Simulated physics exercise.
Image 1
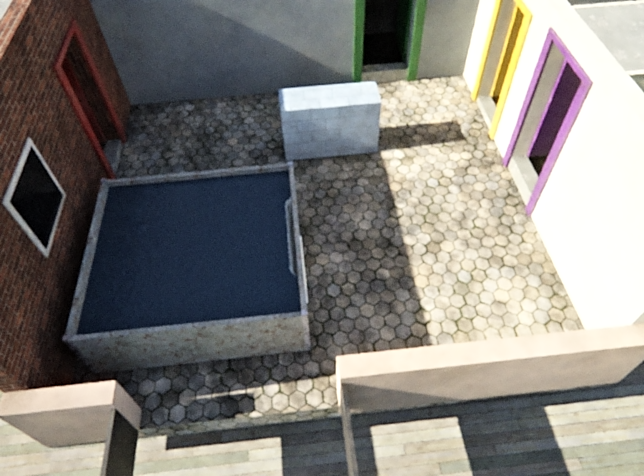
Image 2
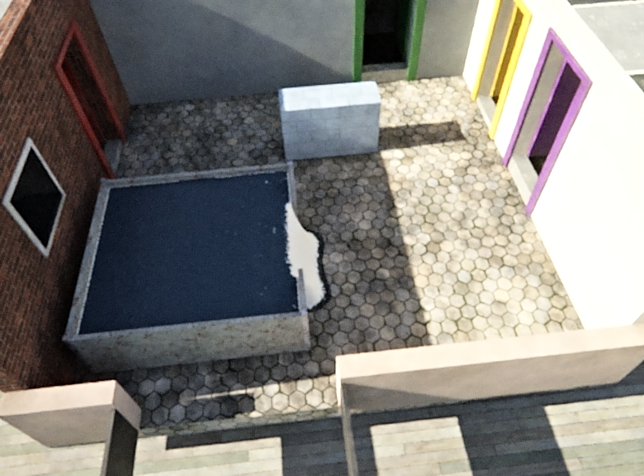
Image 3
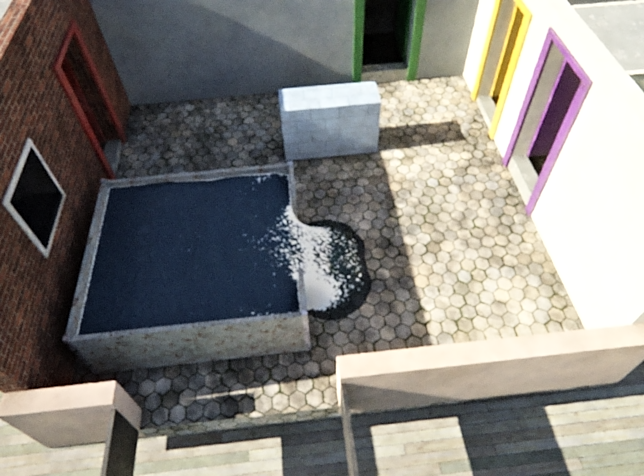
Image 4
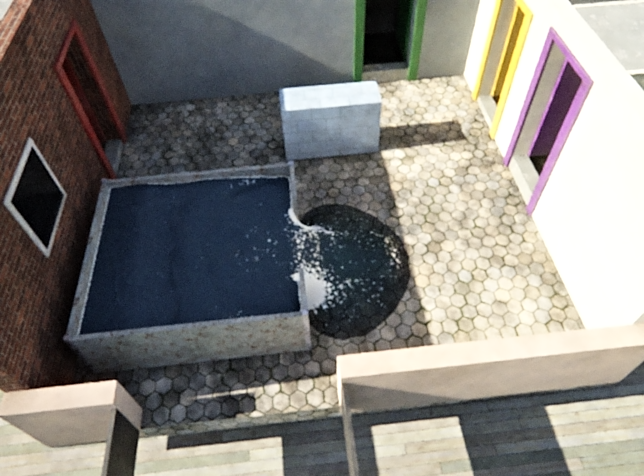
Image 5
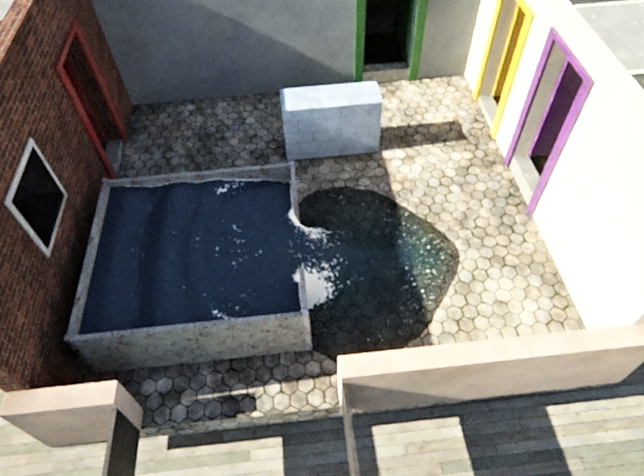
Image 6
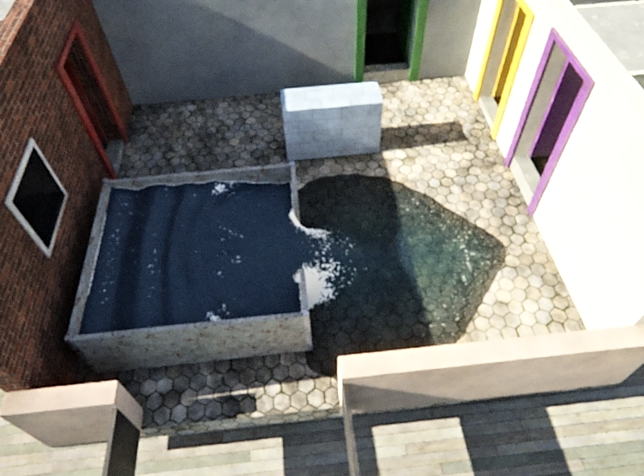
To begin with, a raised tank of dark blue water sits still beside a brick wall in a paved courtyard with colourful doorways. Part of its right side breaks open and white, foaming water pours out, then a dark pool spreads rightward across the paving while ripples cross the tank.
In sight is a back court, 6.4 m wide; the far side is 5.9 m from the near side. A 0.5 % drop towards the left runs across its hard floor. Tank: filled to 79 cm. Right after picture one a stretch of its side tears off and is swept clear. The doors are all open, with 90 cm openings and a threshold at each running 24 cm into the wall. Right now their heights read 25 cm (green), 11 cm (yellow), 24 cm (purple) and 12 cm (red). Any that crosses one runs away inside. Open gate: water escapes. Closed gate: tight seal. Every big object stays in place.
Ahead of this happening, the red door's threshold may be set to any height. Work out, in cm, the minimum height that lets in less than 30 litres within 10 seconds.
I would say 13 cm.
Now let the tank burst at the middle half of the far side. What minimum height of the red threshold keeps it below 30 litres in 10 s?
A height of around 24 cm.
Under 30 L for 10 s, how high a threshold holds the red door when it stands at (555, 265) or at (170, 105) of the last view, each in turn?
First place around 29 cm, second around 14.5 cm.
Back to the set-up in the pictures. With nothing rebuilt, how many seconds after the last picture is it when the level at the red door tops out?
At about 8.0 s.
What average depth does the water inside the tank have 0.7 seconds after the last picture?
Mean depth: Approx. 59 cm.
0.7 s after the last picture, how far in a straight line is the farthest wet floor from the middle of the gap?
Front distance: Approx. 4.0 m.
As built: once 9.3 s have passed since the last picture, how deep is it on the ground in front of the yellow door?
It comes to about 13.5 centimetres deep.
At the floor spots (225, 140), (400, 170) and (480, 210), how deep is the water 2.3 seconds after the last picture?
In that order: 0, 2 and 13 cm.
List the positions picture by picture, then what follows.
In the first frame, the tank at (194, 244) is whole and still, 79 cm deep; the red door at (96, 114) is dry.
In the second frame, water pours out at (297, 259) and has run 0.3 m, to (325, 296); about 12 cm deep outside, 79 cm at the back.
In the third frame, the gap is at (298, 260), the front 0.9 m out at (364, 284); the back of the tank holds 79 cm.
In the fourth frame, the front is at (402, 254), 1.5 m from the gap at (298, 260); 2.4 m2 of floor is wet, 79 cm left at the back.
In the fifth frame, the gap is at (299, 260), the front 2.2 m out at (453, 253); the back of the tank holds 79 cm.
In the sixth frame, the front is at (499, 249), 2.8 m from the gap at (299, 259); 6.5 m2 of floor is wet, 76 cm left at the back; the red door at (98, 114), 3.9 m from the gap, is still 3.3 m from the nearest water.
Then, 0.7 s after the last picture water covers 40 % of the floor, deepest (44 cm) near (314, 264); it has not reached the red door.
Then, 2.3 s after the last picture water covers 50 % of the floor, deepest (35 cm) near (463, 79); it has not reached the red door.
Then, 9.3 s after the last picture water covers 100 % of the floor, deepest (23 cm) near (133, 216); 17 cm at the red door, 43 litres in over its 12 cm threshold.
At the red door as built, the water peaked near 18 cm, 8.1 s after the last picture.
With a threshold of 11 cm, 58 litres would have come in within the 10 s; with 15 cm, 12 litres. So under 30 litres takes about 13 cm.
